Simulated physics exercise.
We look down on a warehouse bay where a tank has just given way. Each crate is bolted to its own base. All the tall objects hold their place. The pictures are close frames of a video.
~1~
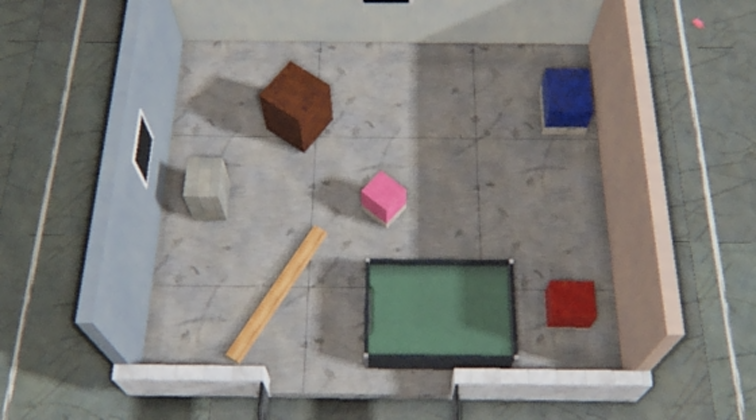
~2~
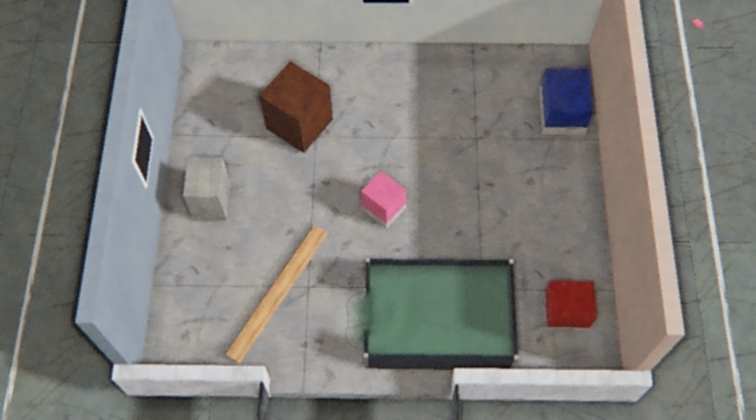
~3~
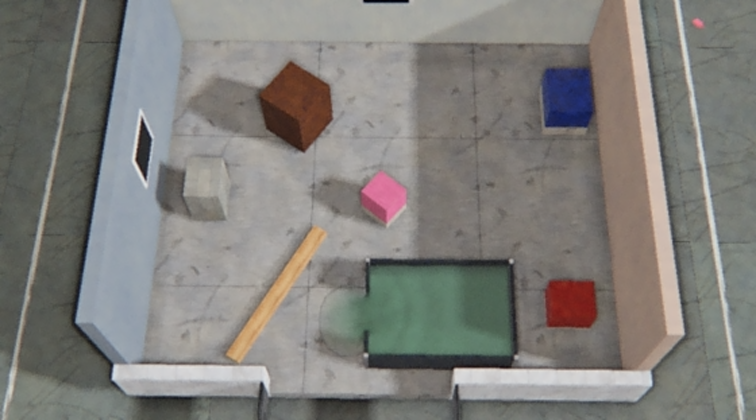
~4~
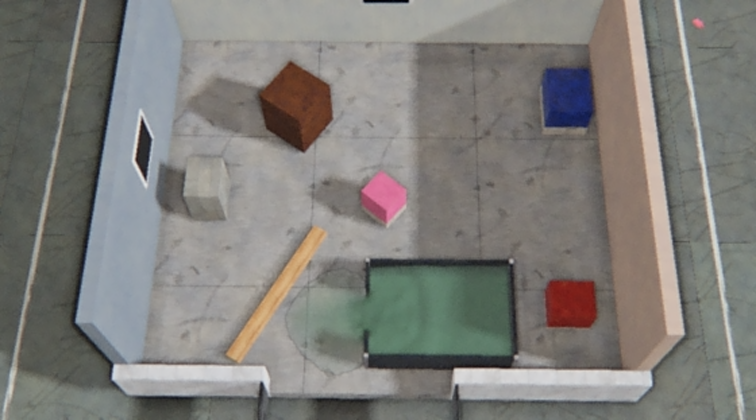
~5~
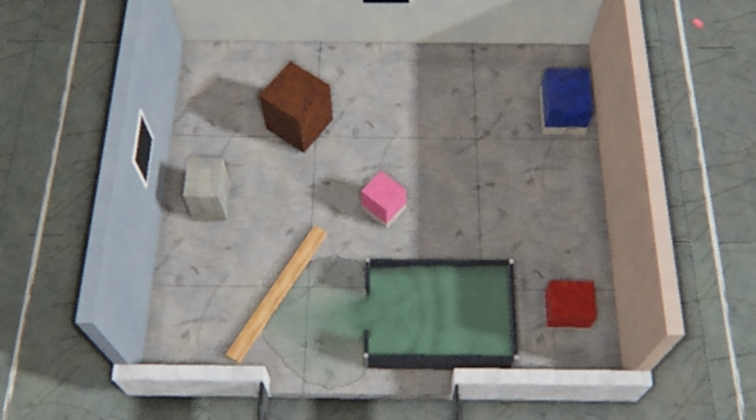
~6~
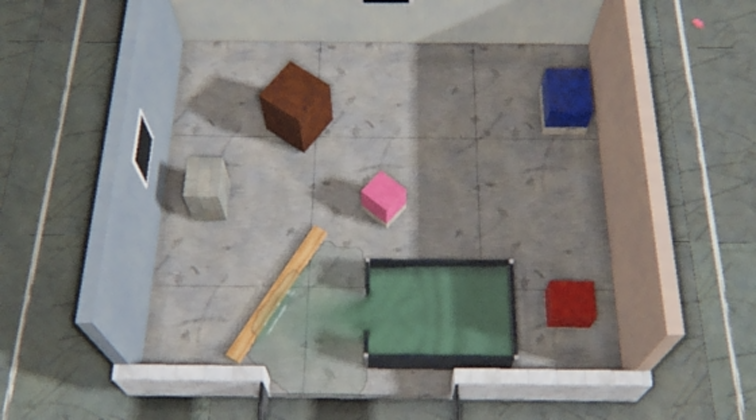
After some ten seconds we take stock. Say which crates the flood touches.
One by one: The pink crate keeps dry; the red crate keeps dry; the blue crate keeps dry.
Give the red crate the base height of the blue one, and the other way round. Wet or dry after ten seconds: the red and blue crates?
One by one: Red crate stays dry; blue crate escapes it.
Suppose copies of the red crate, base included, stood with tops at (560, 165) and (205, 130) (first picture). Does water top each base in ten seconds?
As listed: Is safe, is wetted.
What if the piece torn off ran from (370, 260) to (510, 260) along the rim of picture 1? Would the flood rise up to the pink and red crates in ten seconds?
The pink crate takes water, the red crate takes water.
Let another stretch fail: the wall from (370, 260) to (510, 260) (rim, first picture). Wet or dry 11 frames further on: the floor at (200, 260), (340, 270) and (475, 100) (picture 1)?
In turn: Dry, not flooded, flooded.
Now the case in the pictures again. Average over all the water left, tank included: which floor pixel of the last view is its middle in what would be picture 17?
At about (373, 318).
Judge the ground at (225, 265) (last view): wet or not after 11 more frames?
Answer: Wet.
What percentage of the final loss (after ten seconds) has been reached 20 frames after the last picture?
Near 30 in a hundred.
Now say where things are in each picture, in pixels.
In the first picture, still water in the tank at (440, 310).
In the second picture, the front is at (352, 341), out from the gap at (369, 316).
In the third picture, water pours out at (369, 316) and has run to (331, 344).
In the fourth picture, the front is at (292, 330), out from the gap at (369, 316).
In the fifth picture, water pours out at (369, 316) and has run to (267, 333).
In the sixth picture, water pours out at (369, 316) and has run to (252, 353).
A moment on, water covers 15 % of the floor; the pink crate not reached, the red crate not reached, the blue crate not reached.
Next, water covers 25 % of the floor; the pink crate water round its plinth, the red crate not reached, the blue crate not reached.
Then, water covers 25 % of the floor; the pink crate water round its plinth, the red crate not reached, the blue crate not reached.
Later, water covers 45 % of the floor; the pink crate water round its plinth, the red crate not reached, the blue crate not reached.
In the end, water covers 65 % of the floor; the pink crate stayed above the water, the red crate stayed above the water, the blue crate stayed above the water.
